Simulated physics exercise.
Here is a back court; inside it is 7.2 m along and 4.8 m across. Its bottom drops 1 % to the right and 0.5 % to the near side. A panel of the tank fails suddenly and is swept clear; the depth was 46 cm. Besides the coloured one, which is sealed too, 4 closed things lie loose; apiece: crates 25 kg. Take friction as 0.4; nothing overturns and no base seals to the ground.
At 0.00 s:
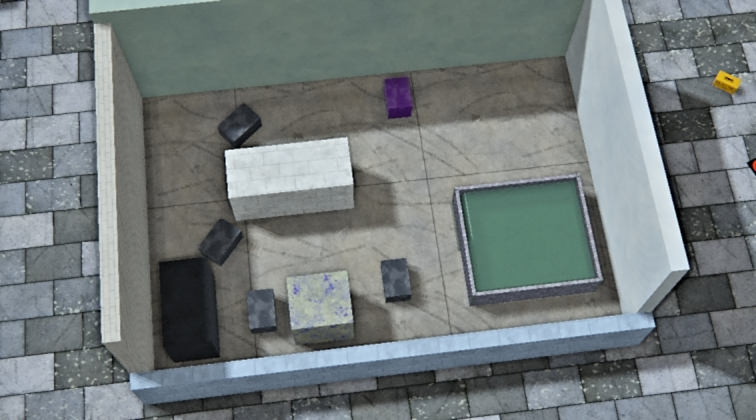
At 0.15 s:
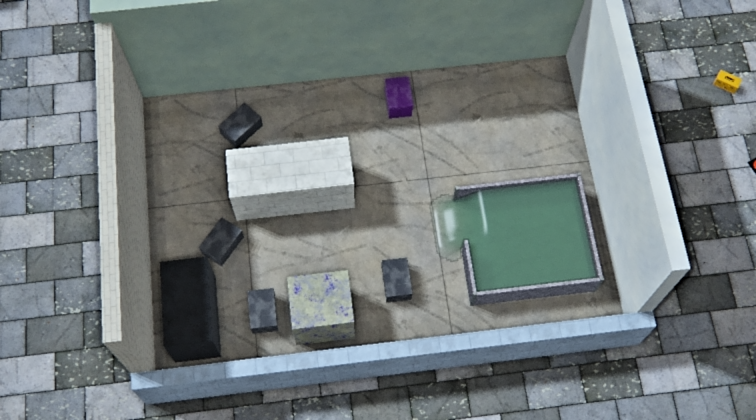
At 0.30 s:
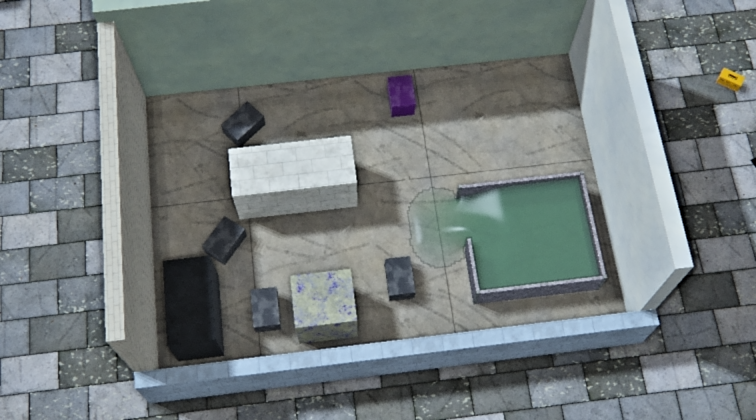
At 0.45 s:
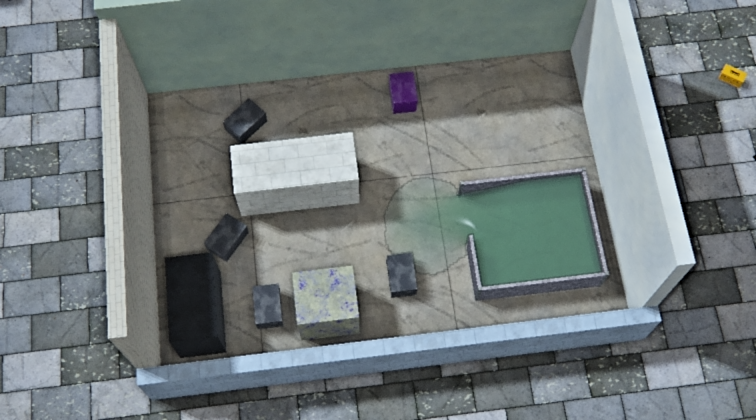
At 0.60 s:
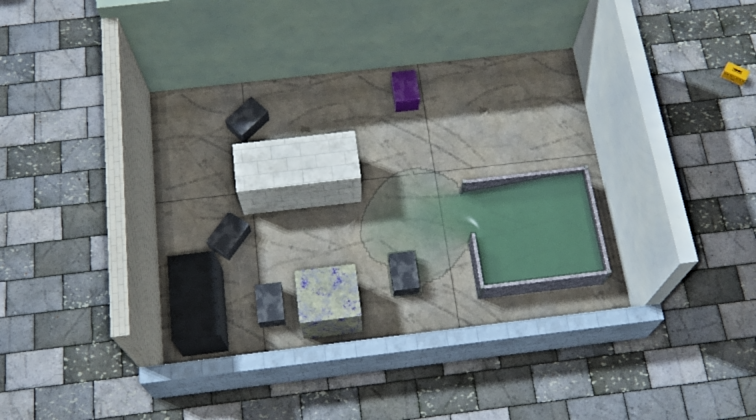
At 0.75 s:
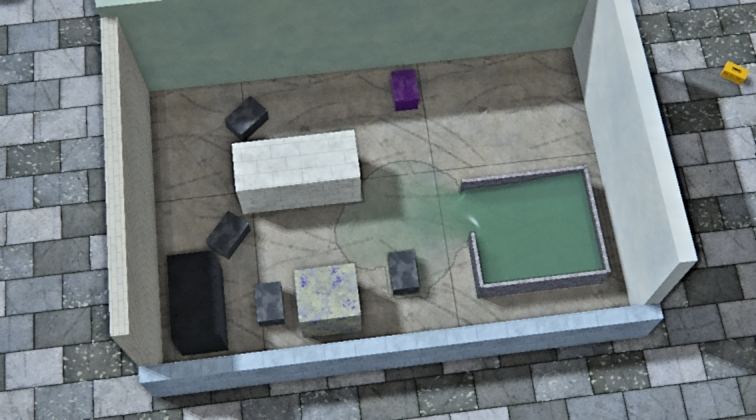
In a walled back court, water poured from the left side of a green tank and spread in a thin, widening sheet across the floor, while the purple chest and the dark blocks stayed put.
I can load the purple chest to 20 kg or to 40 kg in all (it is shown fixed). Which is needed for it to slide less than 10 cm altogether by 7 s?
I expect that the lower weight is enough.
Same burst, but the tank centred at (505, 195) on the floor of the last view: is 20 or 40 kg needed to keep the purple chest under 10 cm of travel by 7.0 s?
In that case the smaller load will do.
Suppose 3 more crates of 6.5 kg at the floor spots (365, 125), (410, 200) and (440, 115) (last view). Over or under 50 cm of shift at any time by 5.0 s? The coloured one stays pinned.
In that order: Over, past it, less.
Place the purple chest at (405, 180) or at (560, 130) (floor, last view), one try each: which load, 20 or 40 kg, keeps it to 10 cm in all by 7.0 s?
In that order: Neither holds; either load holds.
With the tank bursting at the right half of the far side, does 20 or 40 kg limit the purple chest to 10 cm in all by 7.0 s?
In that case neither weight holds it.
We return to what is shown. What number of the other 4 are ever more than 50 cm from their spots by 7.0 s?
1 of them.
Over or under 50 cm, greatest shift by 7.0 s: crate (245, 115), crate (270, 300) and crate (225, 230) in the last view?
In turn: Less, under, more.
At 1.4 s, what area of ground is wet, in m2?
About 10.0 m2.
After 1.4 s the purple chest would be 0 cm from its start with 20 kg and 0 cm from its start with 40 kg; 0 cm of water round it then.
After 3.1 s the purple chest would be 0 cm from its start with 20 kg and 0 cm from its start with 40 kg; 4 cm of water round it then.
After 4.9 s the purple chest would be 0 cm from its start with 20 kg and 0 cm from its start with 40 kg; 4 cm of water round it then.
After 7.0 s the purple chest would be 0 cm from its start with 20 kg and 0 cm from its start with 40 kg; 4 cm of water round it then.
